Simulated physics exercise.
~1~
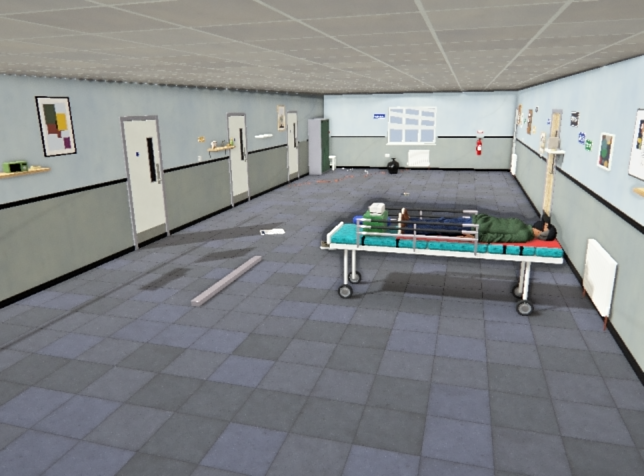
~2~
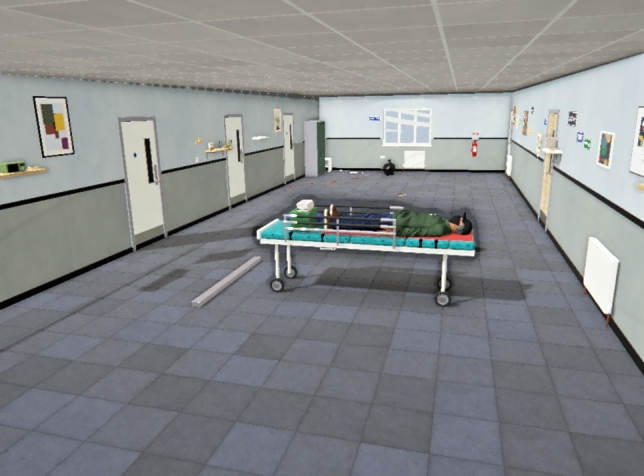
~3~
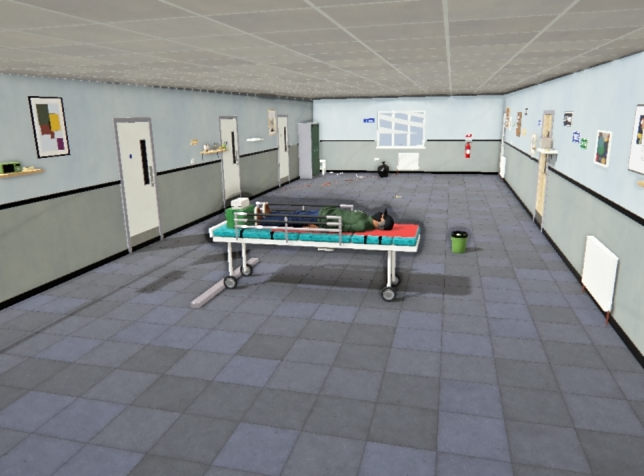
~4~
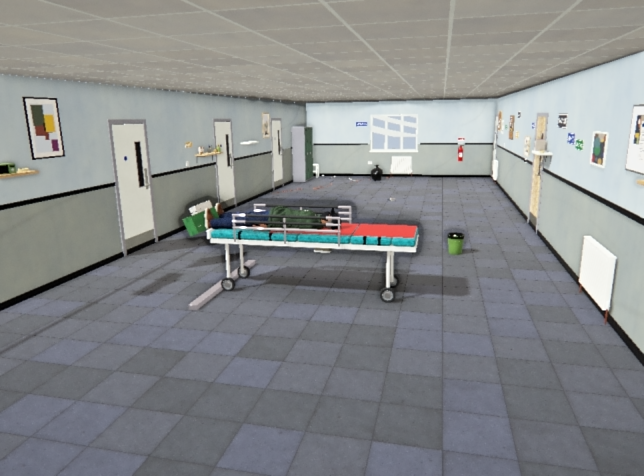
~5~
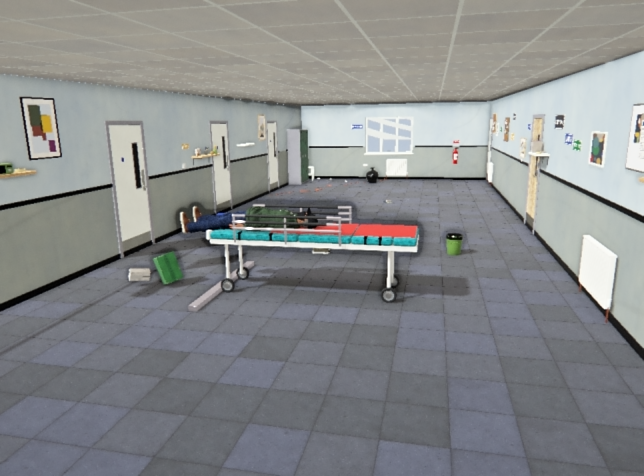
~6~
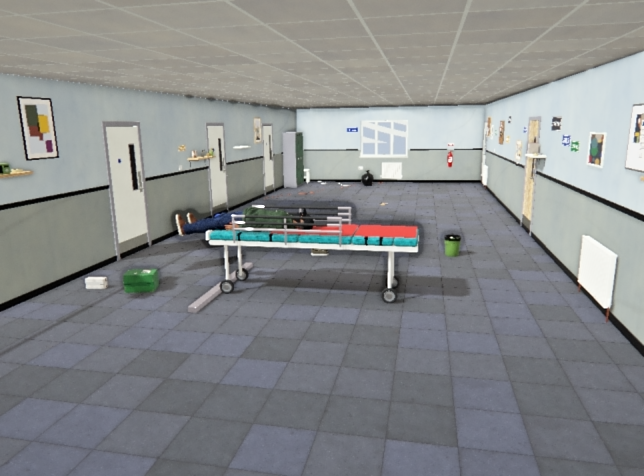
A person rides a trolley left, then slides leftward as a green bag falls off.
